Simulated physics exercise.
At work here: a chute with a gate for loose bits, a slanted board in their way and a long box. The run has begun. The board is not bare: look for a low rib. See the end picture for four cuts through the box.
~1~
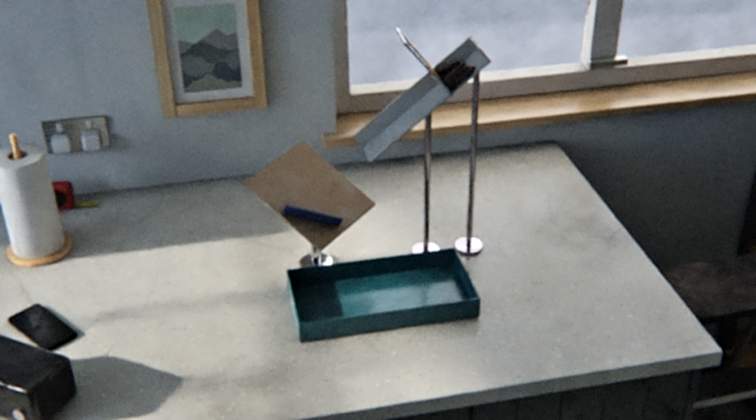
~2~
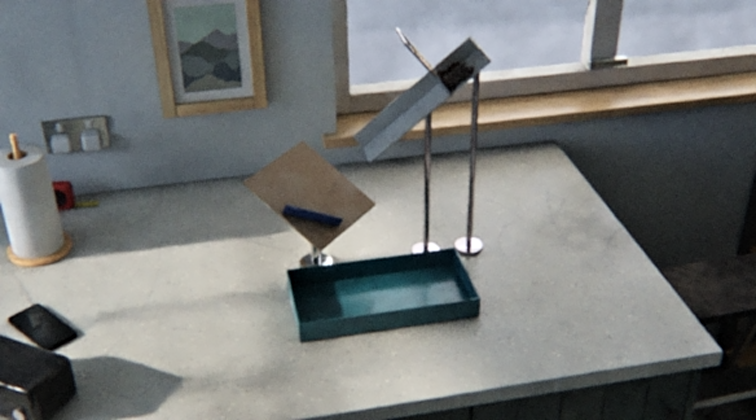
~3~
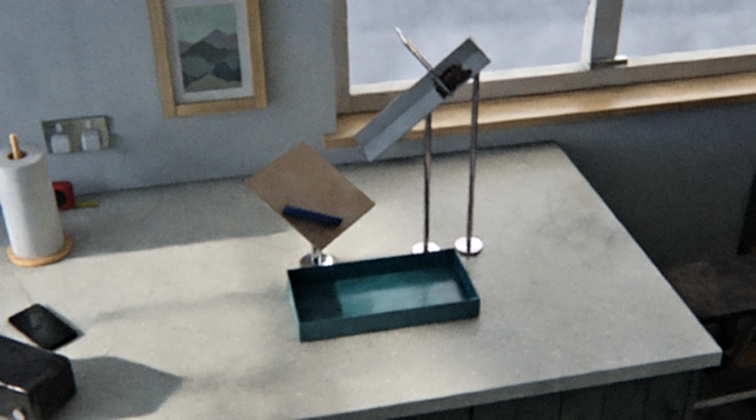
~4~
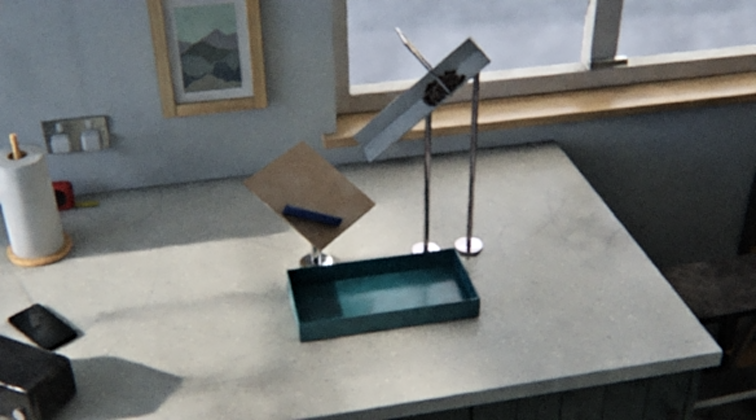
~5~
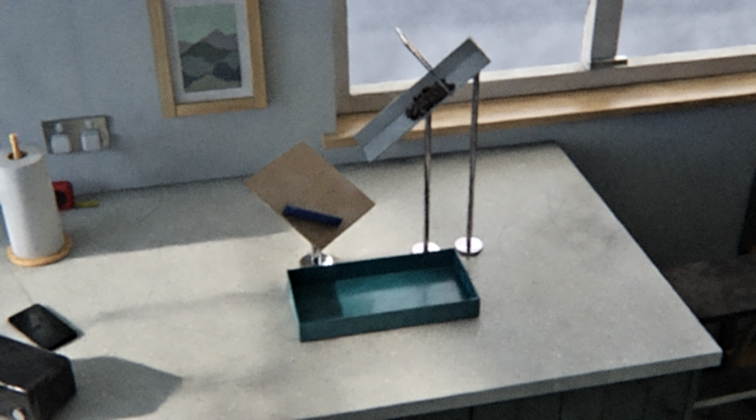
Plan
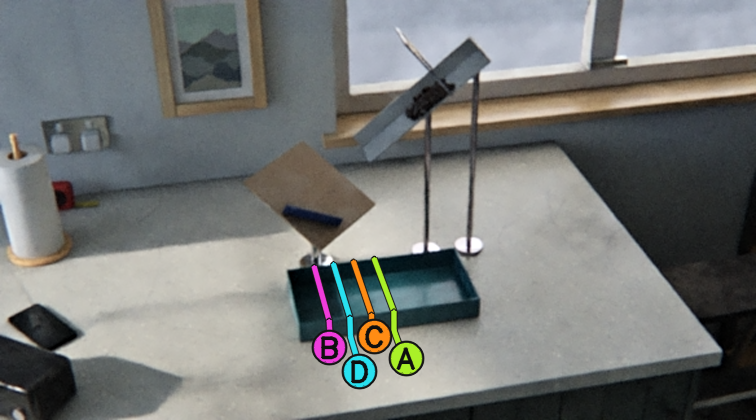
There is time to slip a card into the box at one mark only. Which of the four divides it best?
It is A.
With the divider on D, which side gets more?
The right side.
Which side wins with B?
Right.
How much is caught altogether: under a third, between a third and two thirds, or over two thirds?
It is over two thirds.
On the marked copy, line A crosses the front rim at (393, 310); line B crosses the front rim at (329, 320); line C crosses the front rim at (371, 314); line D crosses the front rim at (349, 317).
With A, of what is caught, close to half on the left of the divider, close to half on the right.
With B, of what is caught, none at all on the left of the divider, the whole lot on the right.
With C, of what is caught, only a few on the left of the divider, all but a few on the right.
With D, of what is caught, none at all on the left of the divider, the whole lot on the right.
